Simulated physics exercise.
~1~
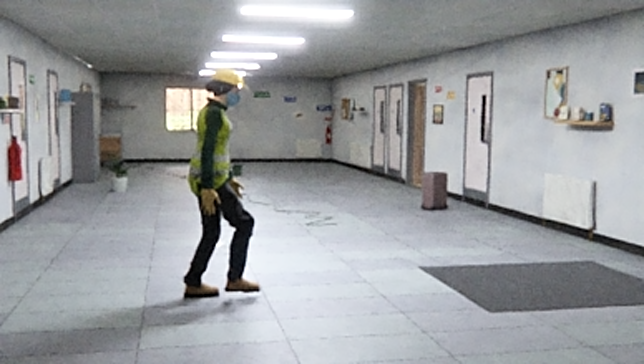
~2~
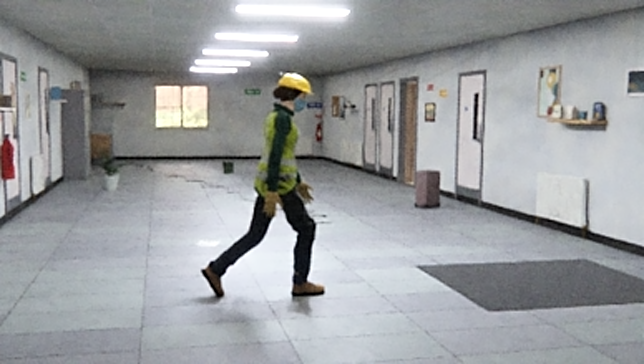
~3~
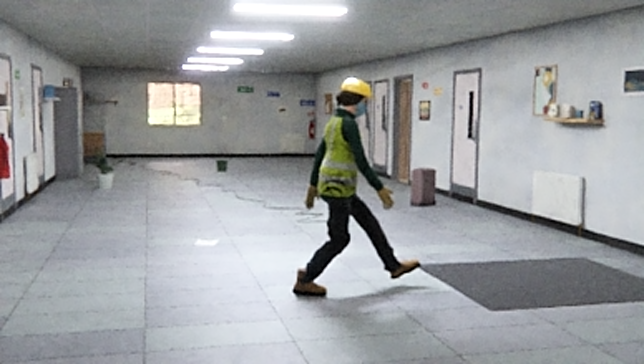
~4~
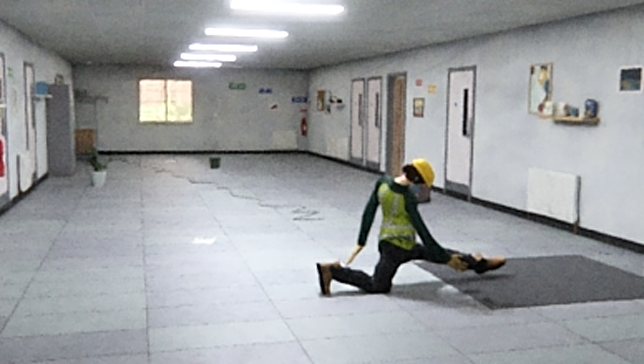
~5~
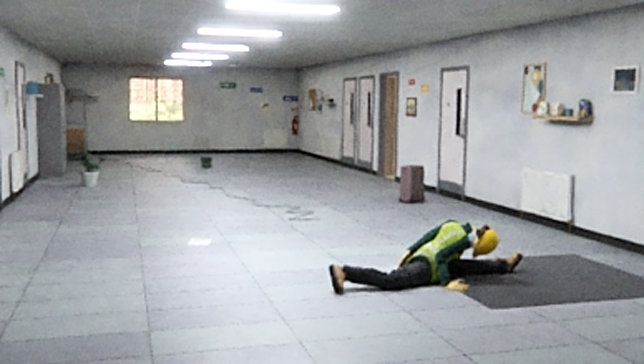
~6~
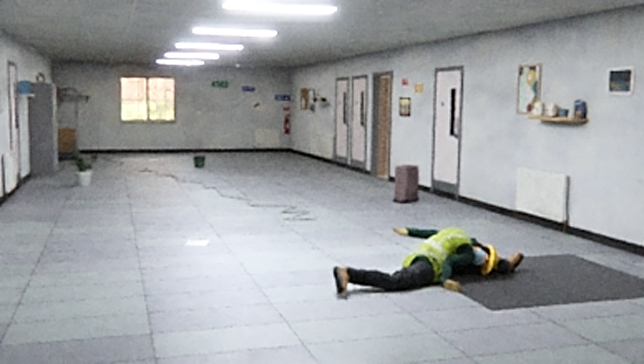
A worker in a yellow helmet strides right, drops into a split and slumps chest-down onto the black mat.
